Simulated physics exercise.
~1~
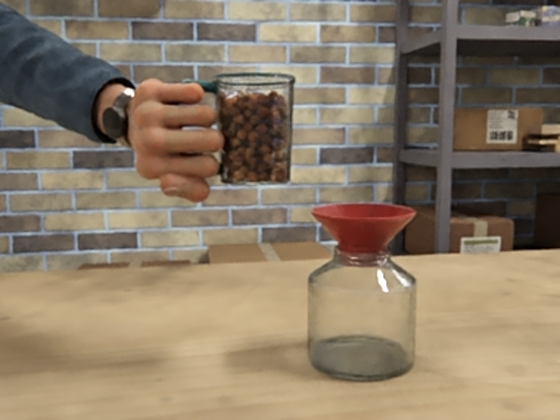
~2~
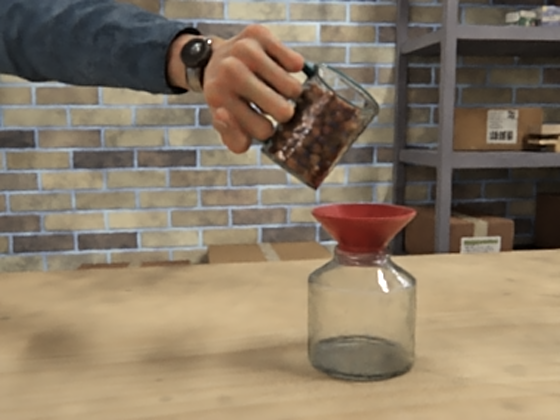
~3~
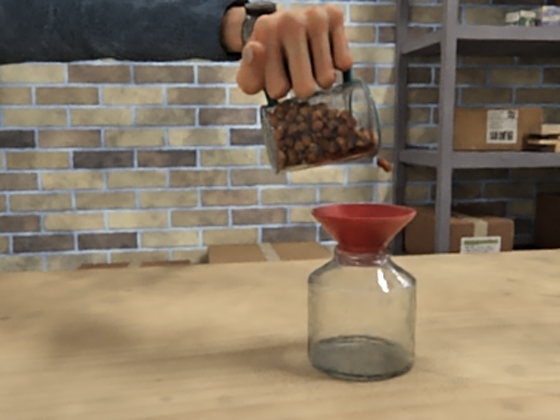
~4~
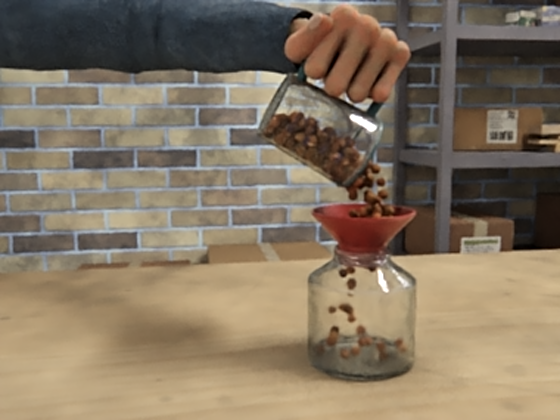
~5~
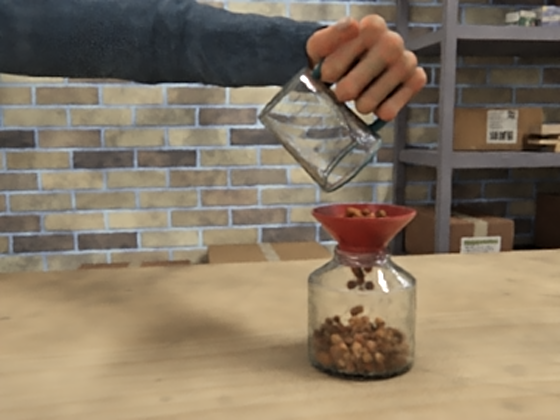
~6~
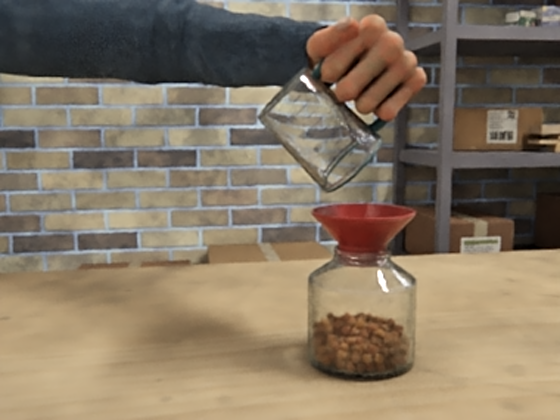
A hand carried a glass cup of small brown balls to the right and tipped it over a red funnel on a glass jar, until the balls tumbled through and all settled in the jar, leaving the tilted cup empty.
